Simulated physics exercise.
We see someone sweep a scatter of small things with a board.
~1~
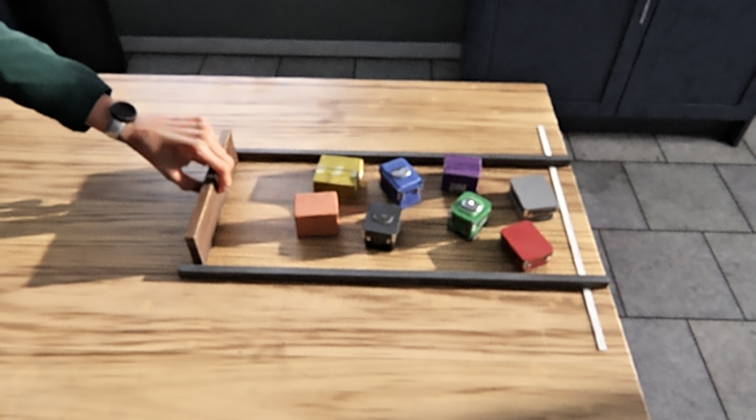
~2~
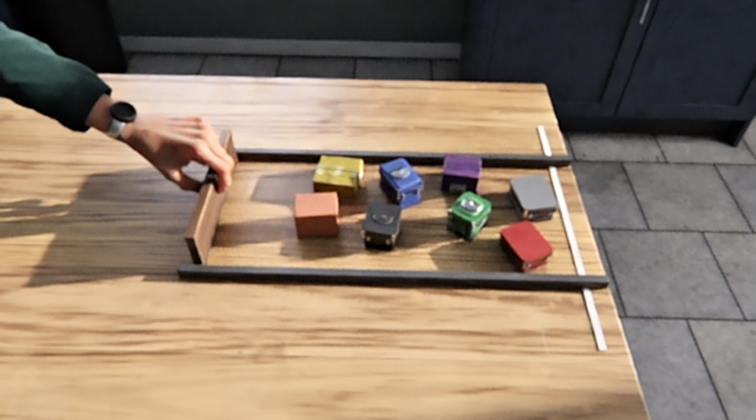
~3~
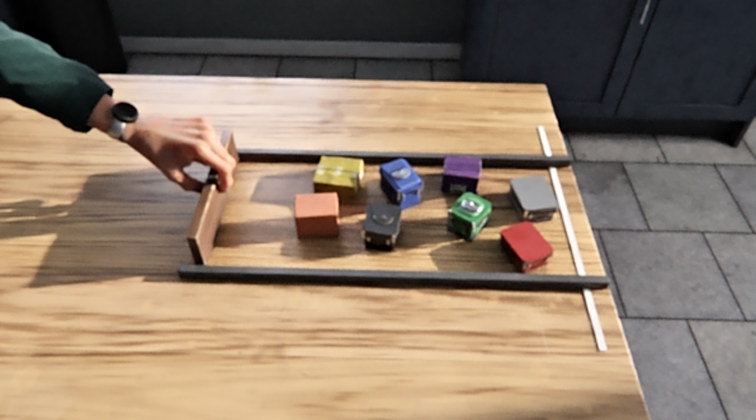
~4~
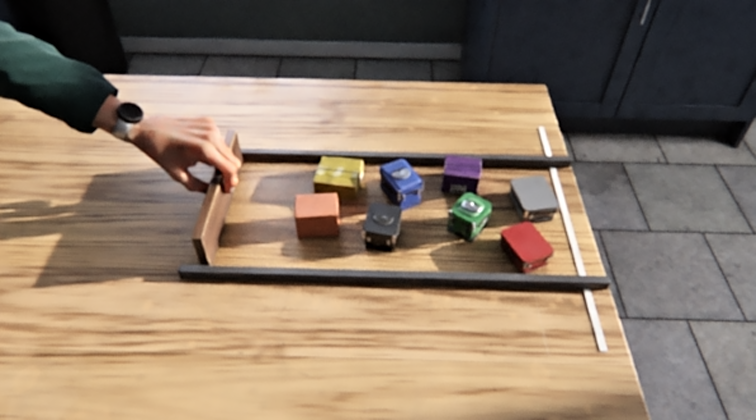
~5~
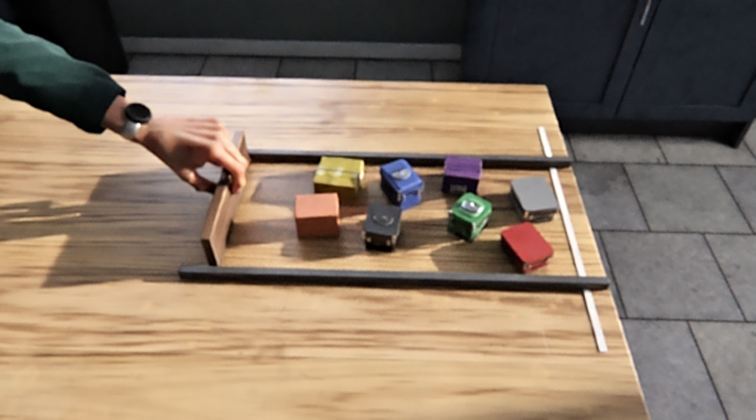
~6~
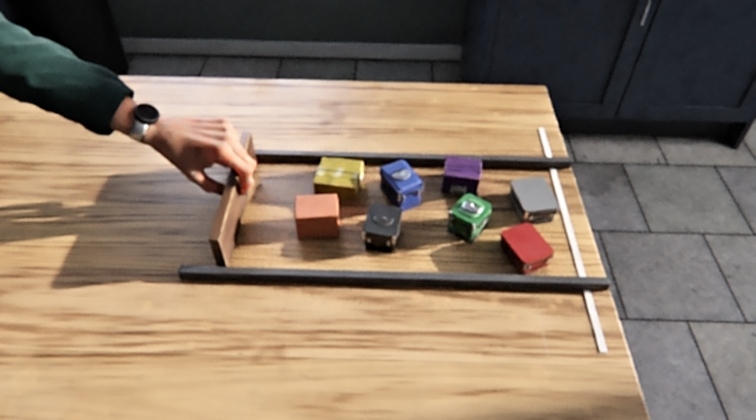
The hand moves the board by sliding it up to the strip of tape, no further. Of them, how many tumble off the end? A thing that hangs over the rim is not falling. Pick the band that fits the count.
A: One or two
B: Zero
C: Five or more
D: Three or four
Option C: Five or more.
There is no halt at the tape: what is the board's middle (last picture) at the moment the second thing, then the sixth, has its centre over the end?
First roughly (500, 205), later roughly (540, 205).
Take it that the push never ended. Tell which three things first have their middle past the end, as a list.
They are the grey case, then the red case, then the green case.
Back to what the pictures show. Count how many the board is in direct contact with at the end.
It's touching 2 at the end.
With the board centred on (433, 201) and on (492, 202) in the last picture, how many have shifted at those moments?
I count 8 first and 8 after.
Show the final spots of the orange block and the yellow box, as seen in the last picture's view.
In the last picture, roughly (595, 226) and (579, 178).
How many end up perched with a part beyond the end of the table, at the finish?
Count: 2.
A little later, none off yet; grey case at rest near (533, 201); red case at rest near (525, 249); green case at rest near (470, 218).
Next, none off yet; grey case shifted about its own width near (556, 195); red case shifted about its own width near (558, 257); green case shifted well along near (548, 216).
When it is over, the number that fall off is five or more; down, black case, blue case, purple box, green case, red case and grey case.
